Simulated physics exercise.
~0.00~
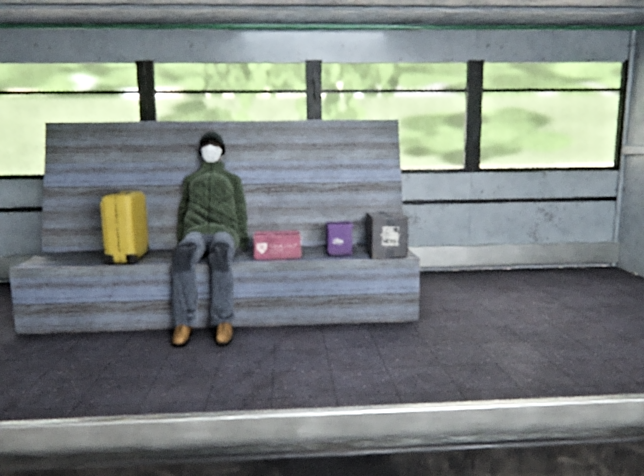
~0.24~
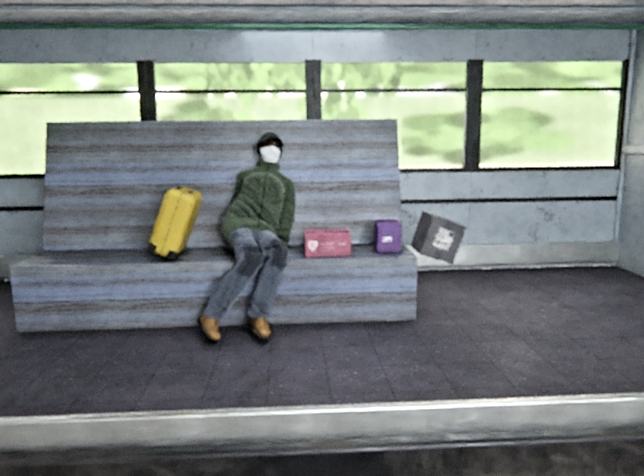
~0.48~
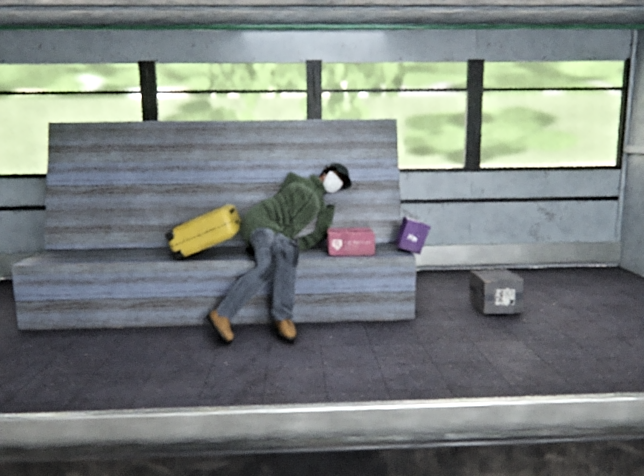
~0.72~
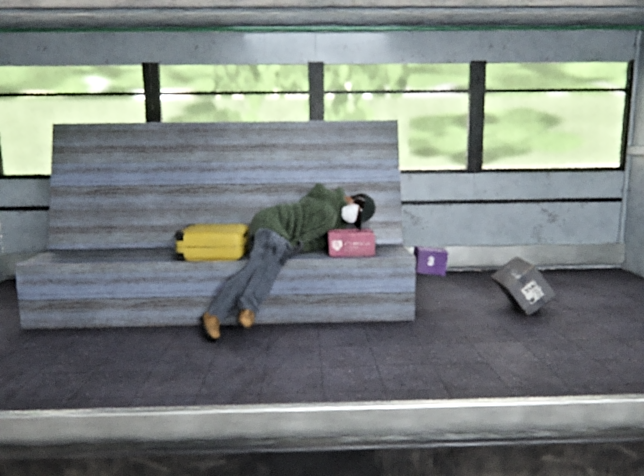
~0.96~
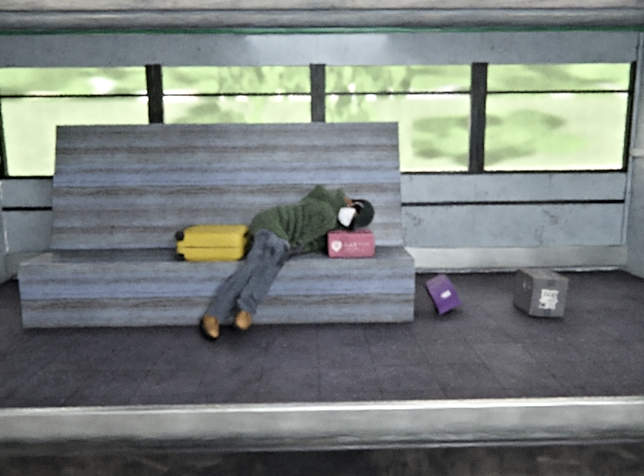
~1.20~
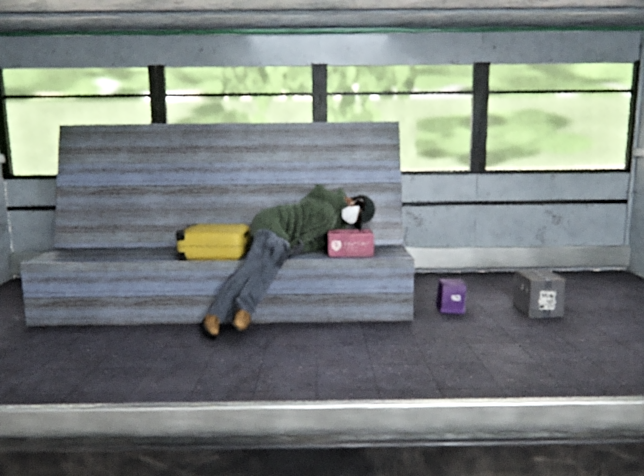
The clip shows a seated, masked figure in a green jacket slumping right along a bench as a yellow case tips onto its side and a pink carton slides; a grey box, then a purple tub, tumble off the right end and rest on the floor.
